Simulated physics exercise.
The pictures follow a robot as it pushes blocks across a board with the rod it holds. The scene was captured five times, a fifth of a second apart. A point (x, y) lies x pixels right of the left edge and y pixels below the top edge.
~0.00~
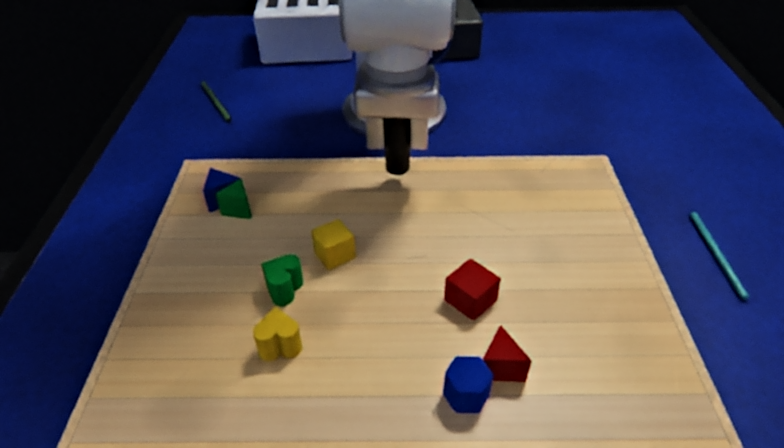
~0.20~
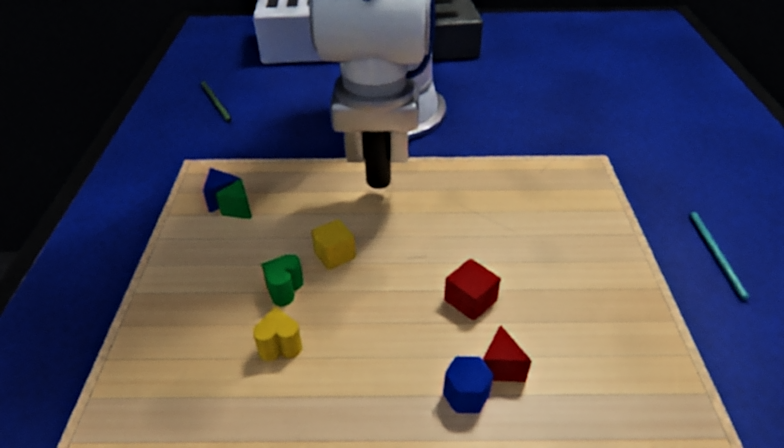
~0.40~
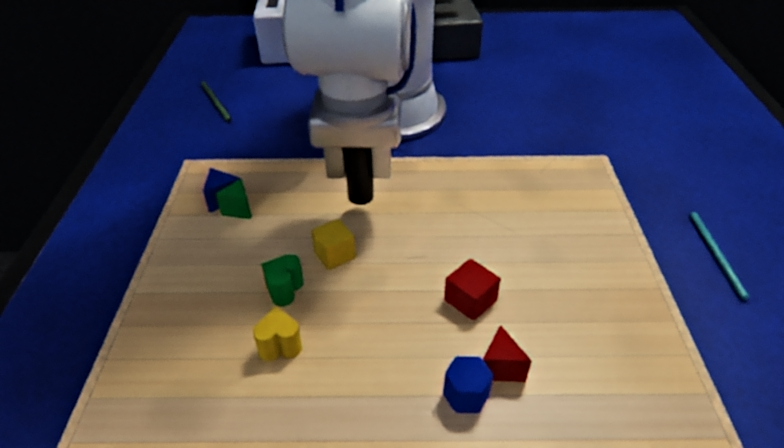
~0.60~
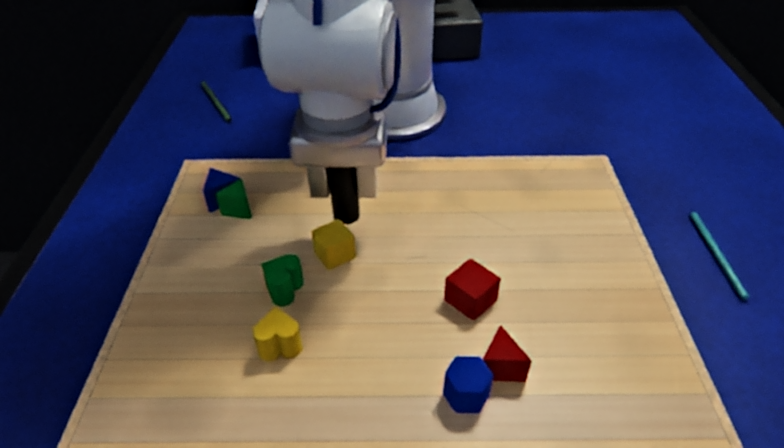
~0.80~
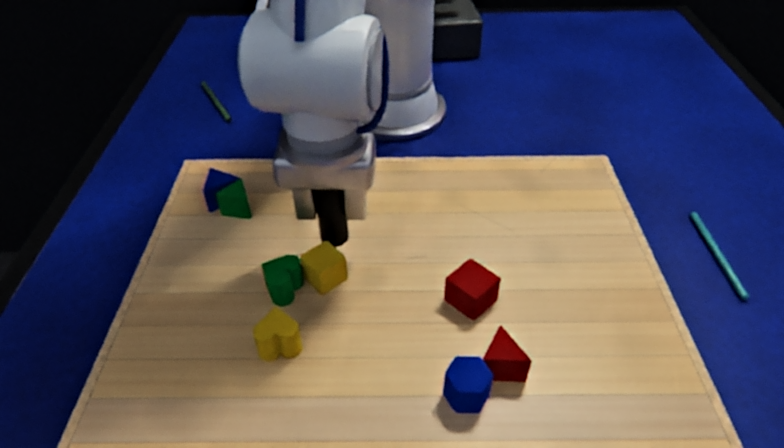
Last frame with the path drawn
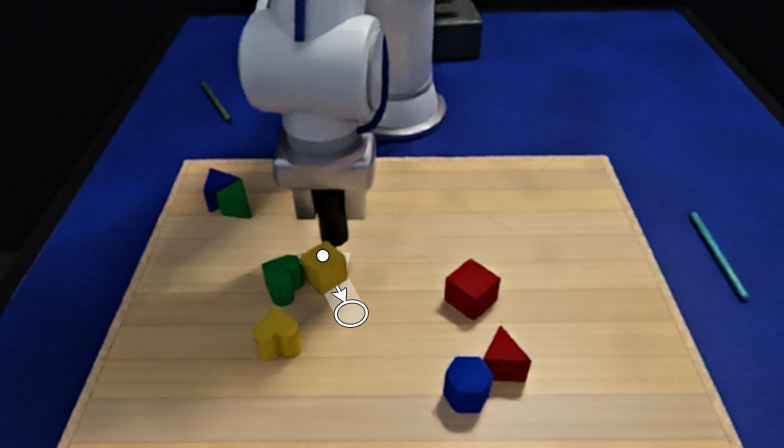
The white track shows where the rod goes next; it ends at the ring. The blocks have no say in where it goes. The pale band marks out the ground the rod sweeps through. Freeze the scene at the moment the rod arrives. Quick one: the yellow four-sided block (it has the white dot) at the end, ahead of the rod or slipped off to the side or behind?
I expect it to be beside or behind the rod.
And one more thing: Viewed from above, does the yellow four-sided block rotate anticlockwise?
No, that is not what happens.
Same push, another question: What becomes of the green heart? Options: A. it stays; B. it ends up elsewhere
The answer is B.
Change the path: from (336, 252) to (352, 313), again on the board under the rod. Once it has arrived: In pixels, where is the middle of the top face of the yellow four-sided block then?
I'd expect the centre of its top face to be at (314, 298).
Drawn move, from (336, 252) via (335, 283), ending at (351, 313); the dot is on the yellow four-sided block.
What follows on the original path. Halfway along, rod (333, 268); green heart (273, 273), turned 20° clockwise; yellow four-sided block (315, 288), turned 10° clockwise.
At the end, rod (350, 299); yellow heart still; green heart (273, 273), turned 20° clockwise; yellow four-sided block (315, 308), turned 70° clockwise.
